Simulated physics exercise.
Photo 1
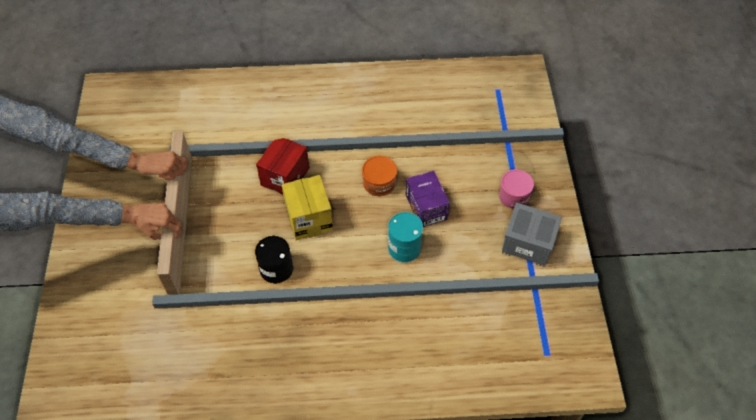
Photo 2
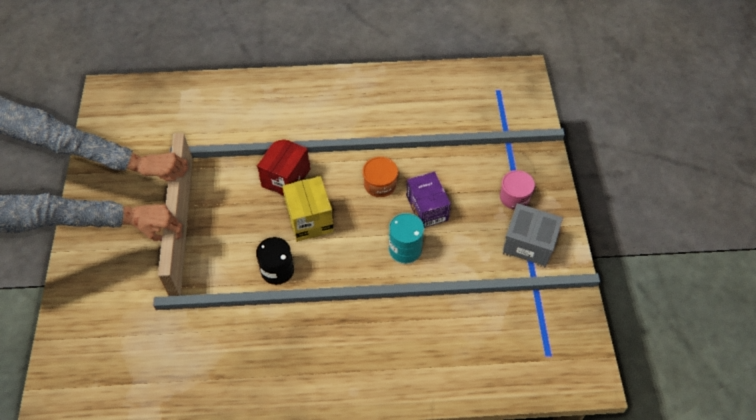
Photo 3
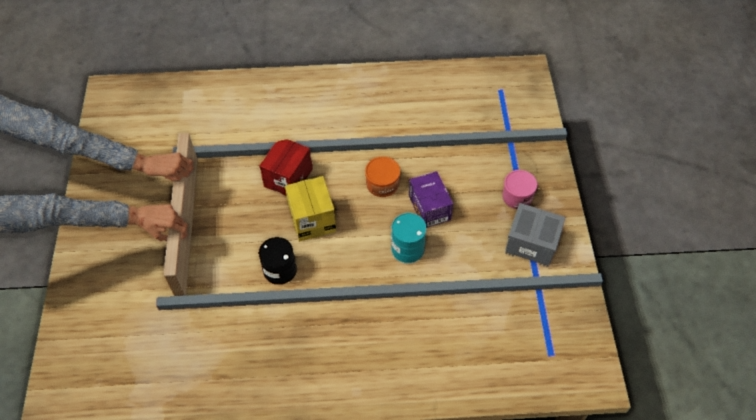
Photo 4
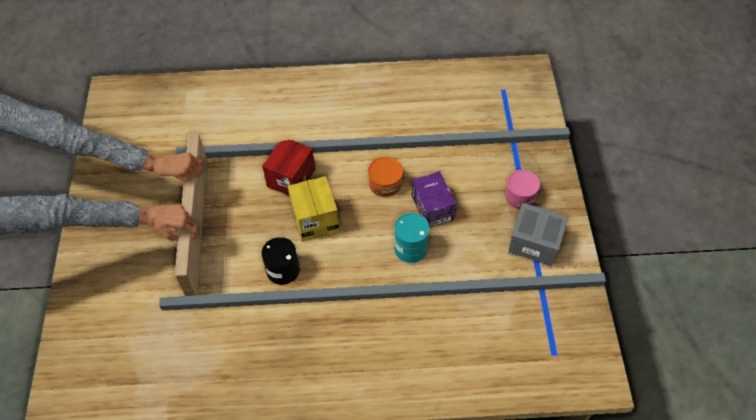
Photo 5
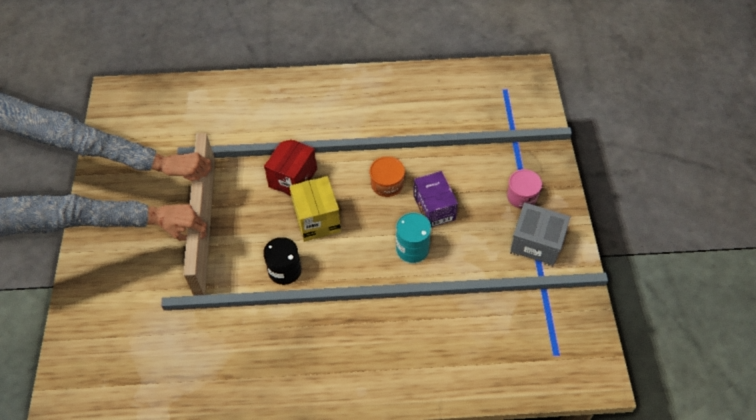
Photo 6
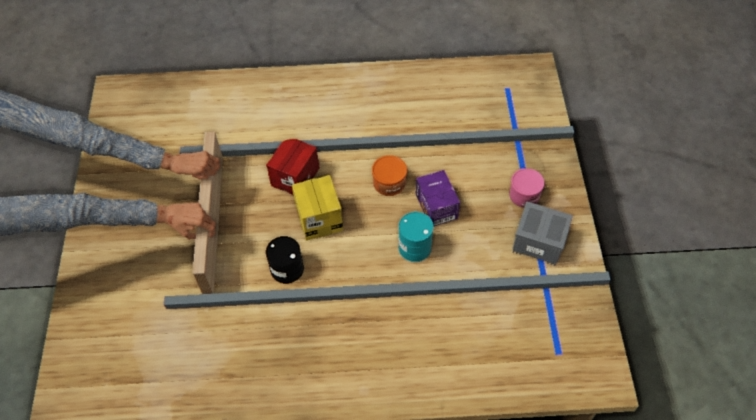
Two hands slide a wooden plank slightly right across a table while the scattered packages stay still.
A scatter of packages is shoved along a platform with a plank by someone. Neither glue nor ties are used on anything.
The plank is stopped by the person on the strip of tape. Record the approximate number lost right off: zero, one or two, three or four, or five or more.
Number lost: One or two.
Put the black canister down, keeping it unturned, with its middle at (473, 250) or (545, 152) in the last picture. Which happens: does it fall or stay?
The black canister stays put the first time and is gone the second time.
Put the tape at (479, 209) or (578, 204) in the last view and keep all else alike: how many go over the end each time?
In order, the counts are 0 and 8.
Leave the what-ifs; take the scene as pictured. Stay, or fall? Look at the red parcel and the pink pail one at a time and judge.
Red parcel: Stays; pink pail: Drops.
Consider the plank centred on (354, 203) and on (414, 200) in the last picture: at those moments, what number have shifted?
Up to then 4, and up to the other point 6.
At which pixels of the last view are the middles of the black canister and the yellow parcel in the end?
Roughly at (559, 247) and at (553, 198), in that order.
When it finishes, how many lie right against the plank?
The count in contact is 3.
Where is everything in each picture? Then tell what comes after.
Grey tote (531, 235); pink pail (516, 190); purple box (427, 199); plank (176, 212); tape (520, 208), in the first picture.
Pink pail (517, 190); orange pail (380, 177), in the second picture.
Purple box (430, 200); yellow parcel (311, 209), in the third picture.
Grey tote (537, 235); plank (193, 213), in the fourth picture.
Pink pail (524, 189); black canister (283, 261), in the fifth picture.
Grey tote (542, 234); pink pail (526, 188); purple box (437, 198); plank (209, 211); tape (530, 207), in the sixth picture.
Soon after, none off yet; grey tote at rest near (542, 234); pink pail at rest near (526, 188); purple box at rest near (437, 198).
After that, none off yet; grey tote at rest near (542, 234); pink pail at rest near (526, 188); purple box displaced a little near (446, 199).
And then, none off yet; grey tote displaced a little near (564, 233); pink pail displaced about its own width near (553, 187); purple box displaced well along near (524, 195).
In the end, the number that fall off is one or two; gone, pink pail and grey tote.
